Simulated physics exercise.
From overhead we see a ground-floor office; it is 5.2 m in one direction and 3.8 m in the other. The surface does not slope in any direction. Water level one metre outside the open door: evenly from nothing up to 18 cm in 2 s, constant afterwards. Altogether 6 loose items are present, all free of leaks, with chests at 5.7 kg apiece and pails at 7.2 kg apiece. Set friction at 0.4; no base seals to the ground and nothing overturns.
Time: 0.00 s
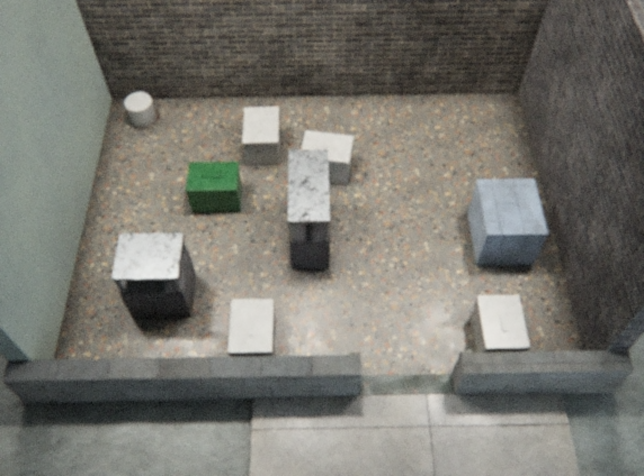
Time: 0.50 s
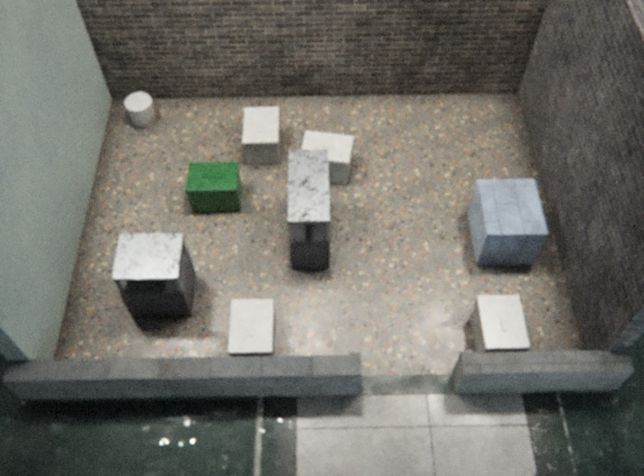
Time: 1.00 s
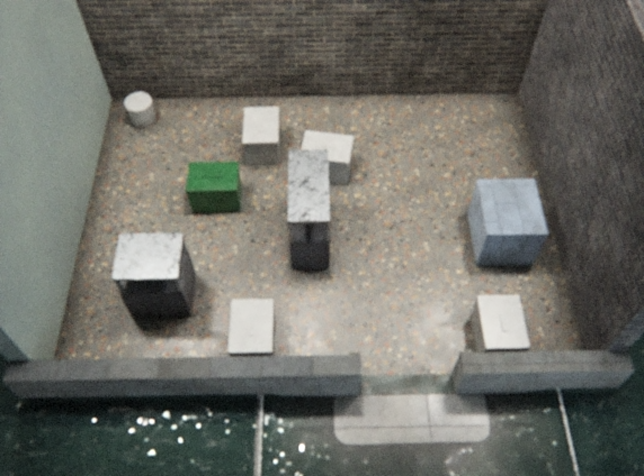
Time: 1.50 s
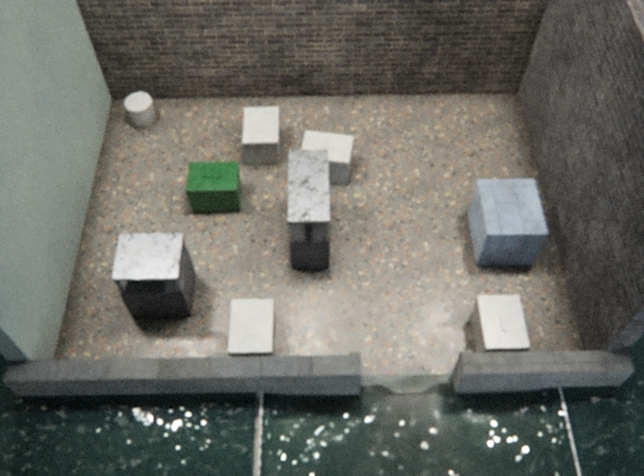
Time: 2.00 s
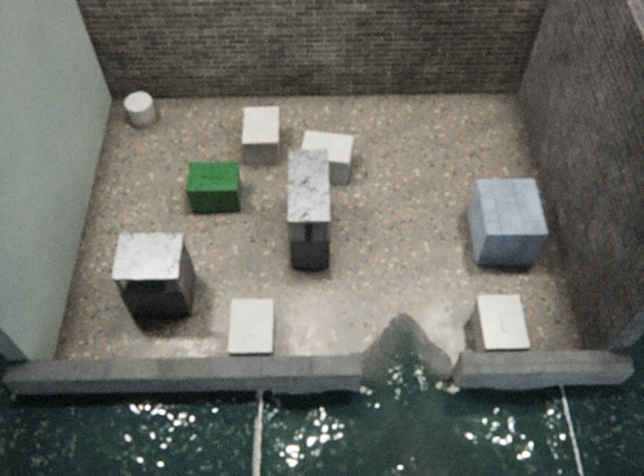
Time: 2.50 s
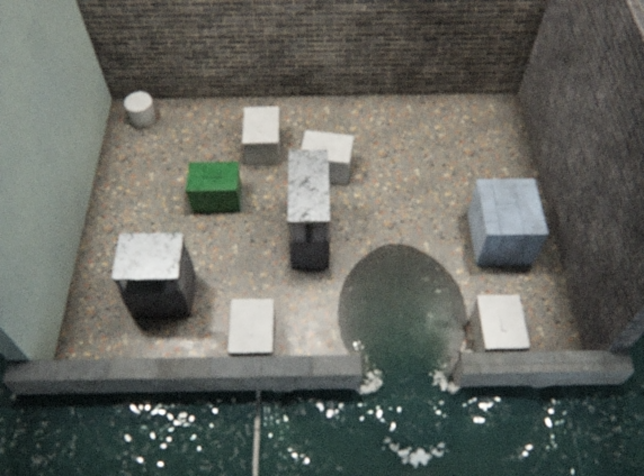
Dark green water covers the pavement outside, then spreads through the doorway onto the office floor.
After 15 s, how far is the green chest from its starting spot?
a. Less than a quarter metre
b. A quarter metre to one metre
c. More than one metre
b, A quarter metre to one metre.
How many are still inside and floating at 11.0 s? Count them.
At that moment 4.
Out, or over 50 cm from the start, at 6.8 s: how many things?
1.
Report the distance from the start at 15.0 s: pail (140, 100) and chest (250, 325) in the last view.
Respectively 30 and 60 cm.
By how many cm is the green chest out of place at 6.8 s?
By that time, close to 0 cm.
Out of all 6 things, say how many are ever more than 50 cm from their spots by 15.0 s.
I make it 5.
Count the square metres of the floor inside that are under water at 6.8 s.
My estimate is roughly 15 m2.
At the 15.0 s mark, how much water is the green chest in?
The depth there is around 5 cm.
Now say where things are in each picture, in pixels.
In the first frame, the green chest at (212, 176), on the bottom; water covers 0.0 m2; 0 of 6 have shifted.
In the second frame, the green chest at (212, 176), on the bottom; water covers 0.0 m2; 0 of 6 have shifted.
In the third frame, the green chest at (212, 176), on the bottom; water covers 0.0 m2; 0 of 6 have shifted.
In the fourth frame, the green chest at (212, 176) rests on the ground; water covers 0.0 m2; 0 of 6 have shifted.
In the fifth frame, the green chest at (212, 176), on the bottom; water covers 0.3 m2; 0 of 6 have shifted.
In the sixth frame, the green chest at (212, 176), on the bottom; 1.5 m2 under water; 0 of 6 have shifted.
After 3.5 s the green chest is near (212, 176), 0.0 m from its start, aground; 0 afloat.
After 6.8 s the green chest is near (212, 176), 0.0 m from its start, aground; 1 afloat.
After 11.0 s the green chest is near (212, 189), 0.2 m from its start, afloat; 4 afloat.
After 15.0 s the green chest is near (269, 148), 0.7 m from its start, afloat; 6 afloat.
